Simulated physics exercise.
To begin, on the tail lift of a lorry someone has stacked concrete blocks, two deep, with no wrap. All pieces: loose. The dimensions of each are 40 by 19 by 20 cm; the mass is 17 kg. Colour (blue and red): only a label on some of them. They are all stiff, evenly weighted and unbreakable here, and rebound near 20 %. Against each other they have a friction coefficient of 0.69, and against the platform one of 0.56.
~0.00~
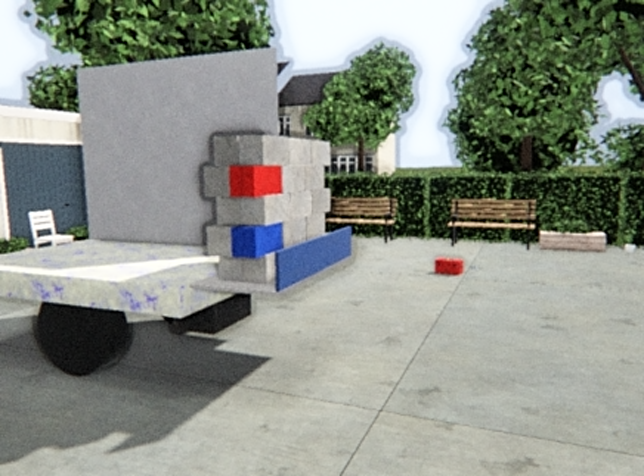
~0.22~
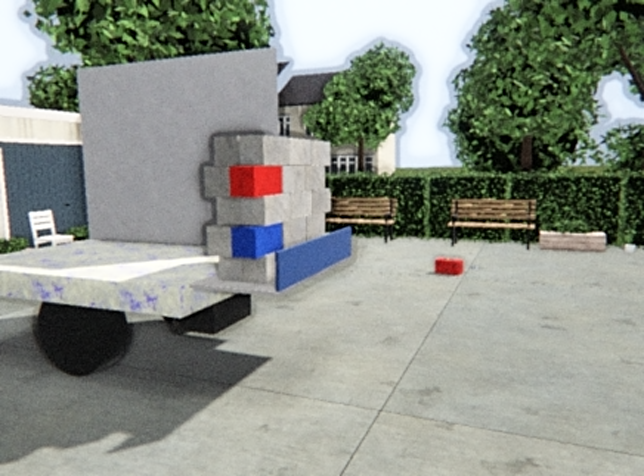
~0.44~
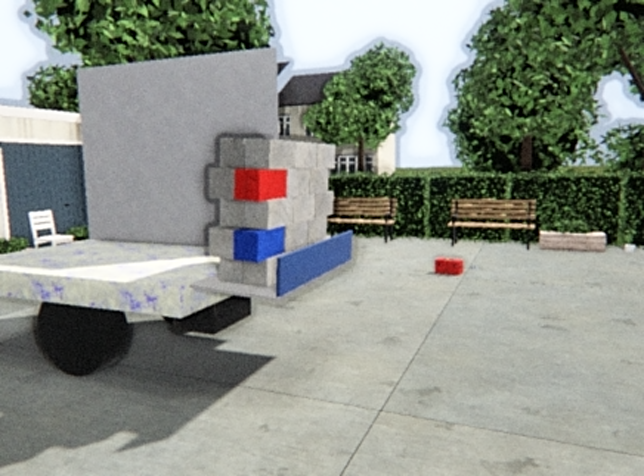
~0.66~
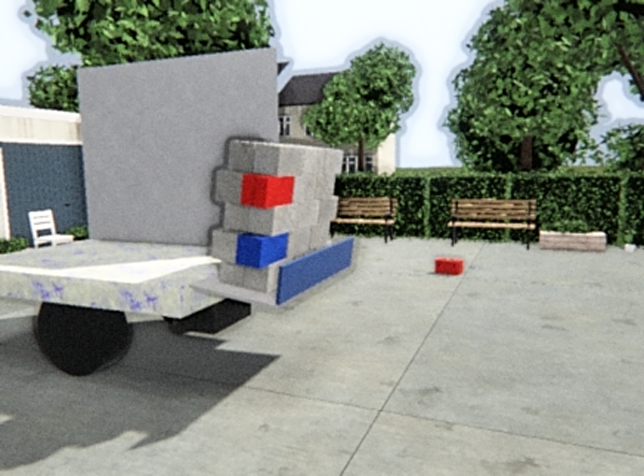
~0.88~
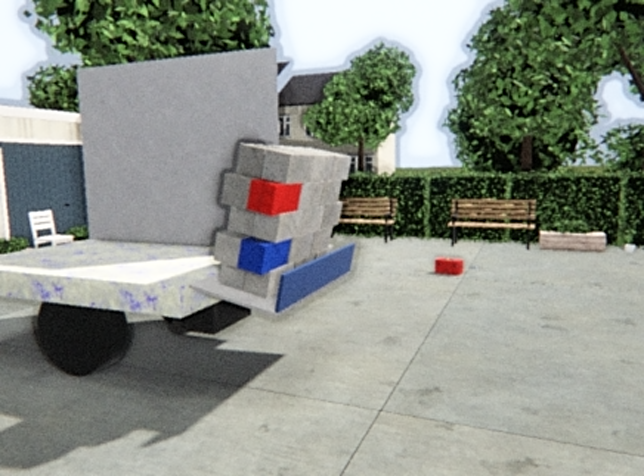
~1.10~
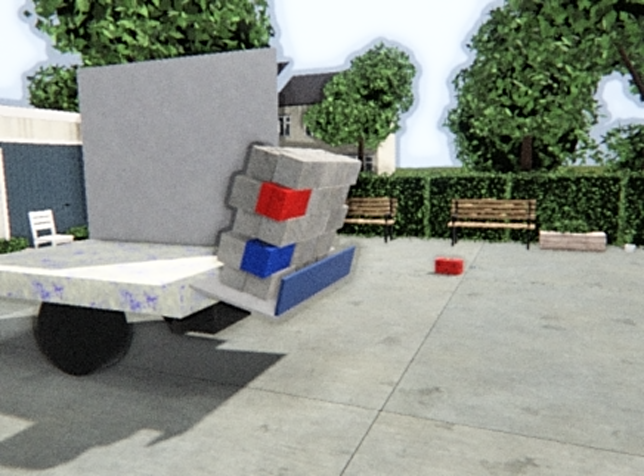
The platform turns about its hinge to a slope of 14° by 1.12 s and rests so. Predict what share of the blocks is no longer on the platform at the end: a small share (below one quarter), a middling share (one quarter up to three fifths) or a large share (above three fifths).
A middling share.
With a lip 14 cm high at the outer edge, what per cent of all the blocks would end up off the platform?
70 %.
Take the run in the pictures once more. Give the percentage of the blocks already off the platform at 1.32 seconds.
By then, 0 per cent.
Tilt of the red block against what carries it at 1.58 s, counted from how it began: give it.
I'd estimate close to 40°.
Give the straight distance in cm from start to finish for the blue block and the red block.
Net displacement (cm): Blue = 30; red = 180.
By 1.32 s, slope 14°; none of the 30 blocks off the platform, 30 disturbed; red block tilted 15°; blue block tilted 15°.
By 1.58 s, slope 14°; 13 of the 30 blocks off the platform; red block tilted 44°, 14 cm lower; blue block tilted 30°.
By 1.96 s, slope 14°; 15 of the 30 blocks off the platform; red block on its side; blue block tilted 30°.
When it is over (2.4 s), slope 14°; 15 of the 30 blocks off the platform; red block on its side; blue block tilted 30°. That is 50 per cent. In pixels of the last frame, middles, red block near (409, 403), blue block near (288, 261).
